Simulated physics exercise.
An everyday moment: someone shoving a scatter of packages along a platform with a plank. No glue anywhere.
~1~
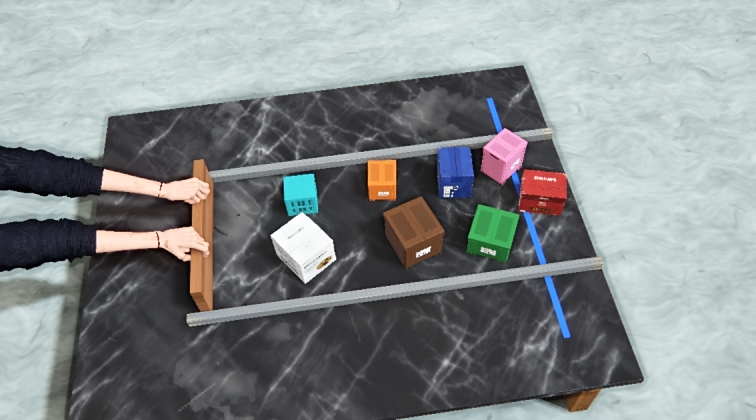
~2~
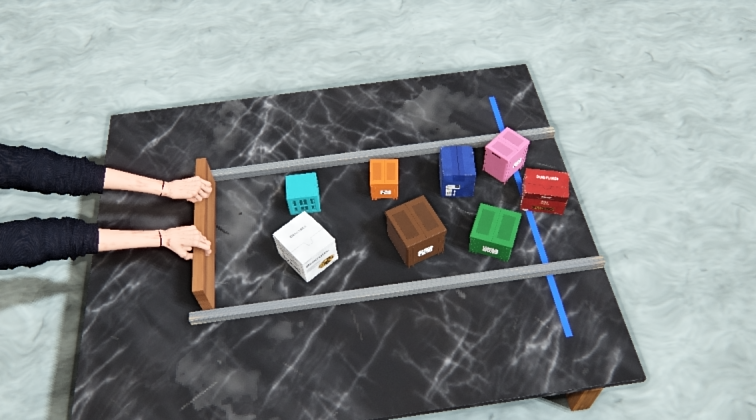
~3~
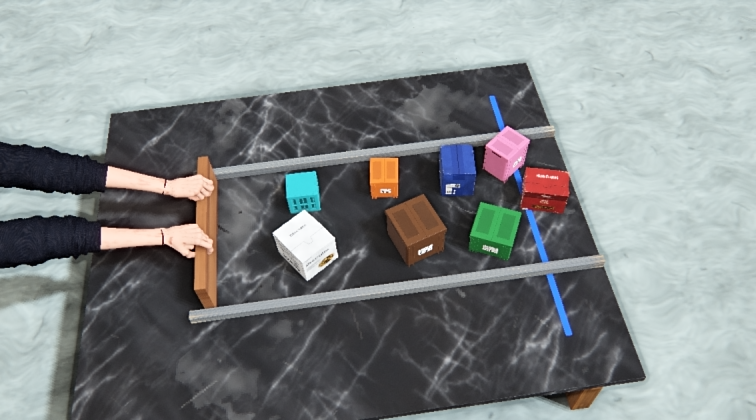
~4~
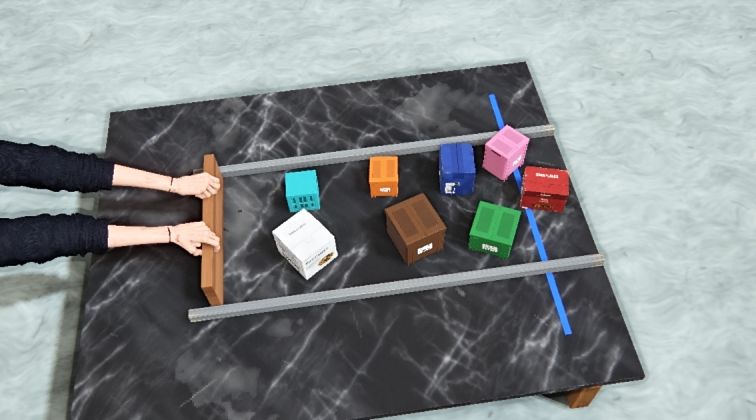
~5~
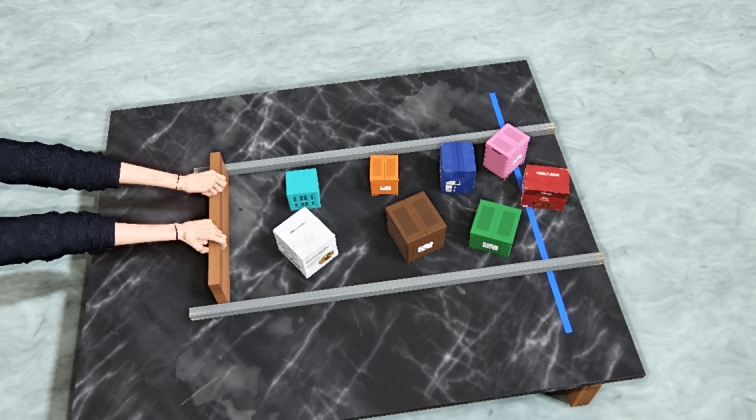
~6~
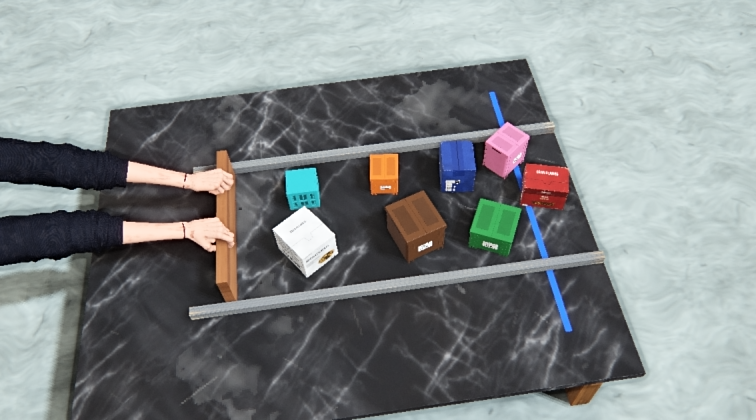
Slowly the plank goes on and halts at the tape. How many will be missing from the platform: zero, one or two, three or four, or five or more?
In the end the number that fall off is five or more.
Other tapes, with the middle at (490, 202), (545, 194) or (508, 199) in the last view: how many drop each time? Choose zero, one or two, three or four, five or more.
One after another: Either three or four; five or more; either three or four.
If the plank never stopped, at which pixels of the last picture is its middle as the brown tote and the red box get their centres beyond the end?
Its middle is around (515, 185) and around (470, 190).
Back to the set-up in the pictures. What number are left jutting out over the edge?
Overhanging: 1.
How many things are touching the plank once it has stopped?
The number is 2.
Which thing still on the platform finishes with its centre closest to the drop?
The orange tote ends nearest.
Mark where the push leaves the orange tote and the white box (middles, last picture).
Near (559, 151) and (559, 219).
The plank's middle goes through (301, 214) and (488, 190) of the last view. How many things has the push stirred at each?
The counts are 2 and 8.
Early on, none off yet; red box at rest near (544, 187); pink tote at rest near (505, 151); green tote at rest near (494, 228).
A while later, none off yet; red box at rest near (544, 187); pink tote at rest near (505, 151); green tote travelled a little near (512, 222).
Further along, none off yet; red box travelled about its own width near (579, 182); pink tote travelled well along near (573, 143); green tote travelled well along near (585, 218).
Finally, the number that fall off is five or more; lost, brown tote, blue parcel, green tote, pink tote and red box.
